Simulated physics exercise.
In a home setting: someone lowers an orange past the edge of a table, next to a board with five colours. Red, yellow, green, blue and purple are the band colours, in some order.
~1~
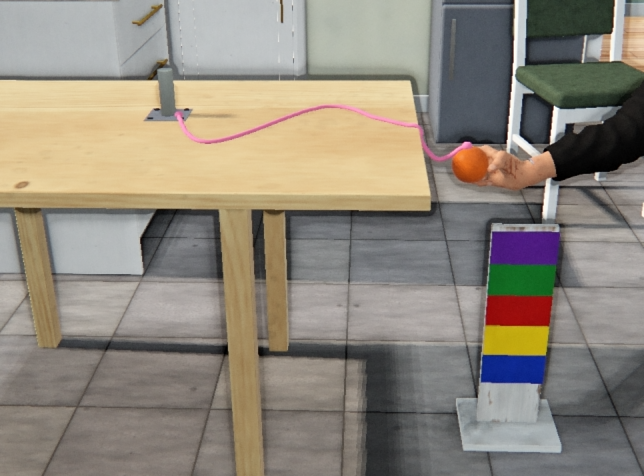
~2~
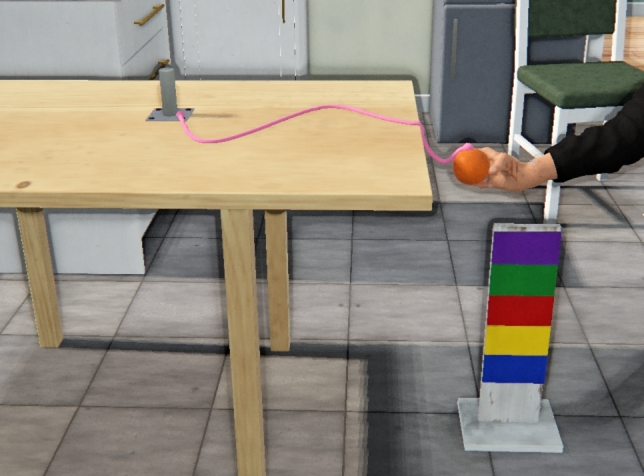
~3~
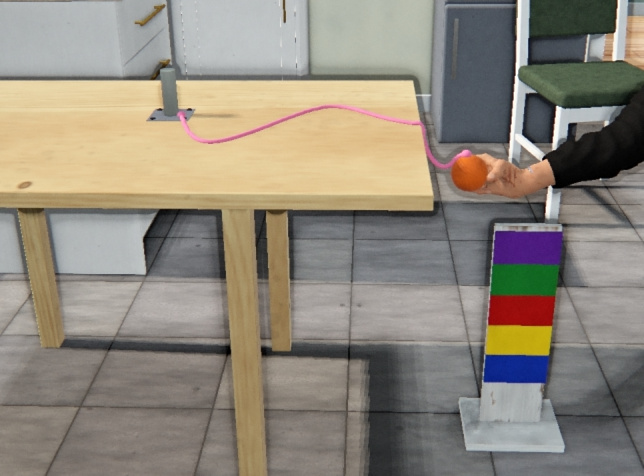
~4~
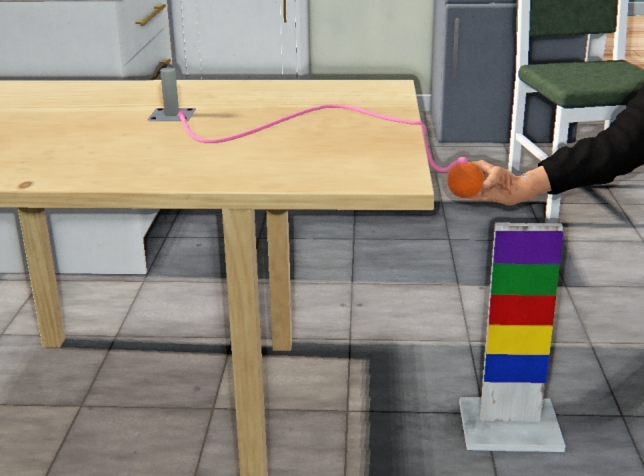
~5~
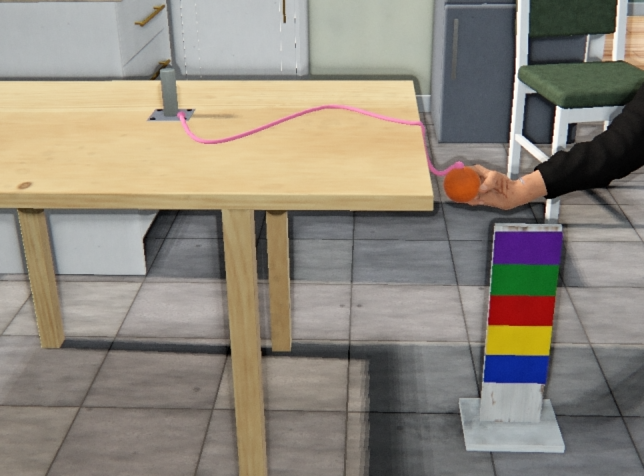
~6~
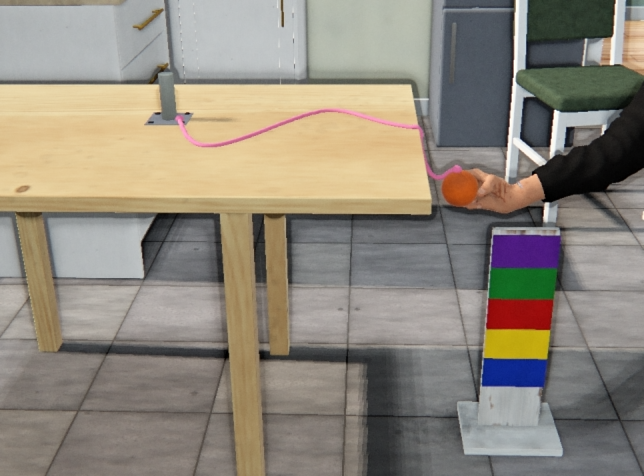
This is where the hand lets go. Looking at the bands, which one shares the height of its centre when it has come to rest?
The yellow one shares that height.
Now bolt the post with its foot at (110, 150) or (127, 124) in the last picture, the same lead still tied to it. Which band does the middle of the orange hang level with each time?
Result per try, in order: Red / red.
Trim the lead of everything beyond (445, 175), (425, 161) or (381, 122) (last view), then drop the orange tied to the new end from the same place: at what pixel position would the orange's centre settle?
In turn, (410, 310) for the first, (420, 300) for the second and (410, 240) for the third.
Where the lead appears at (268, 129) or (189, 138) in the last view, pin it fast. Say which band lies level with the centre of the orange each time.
In order: Green; red.
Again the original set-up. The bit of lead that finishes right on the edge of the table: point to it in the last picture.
Position: Approx. (316, 113).
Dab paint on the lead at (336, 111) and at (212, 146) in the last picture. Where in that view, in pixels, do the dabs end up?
They finish close to (421, 161) and close to (279, 125).
Soon after, orange near (445, 342); level with yellow.
Then, orange near (386, 338); level with yellow.
Further on, orange near (428, 341); level with yellow.
At rest, orange near (411, 340); level with yellow. At yellow.
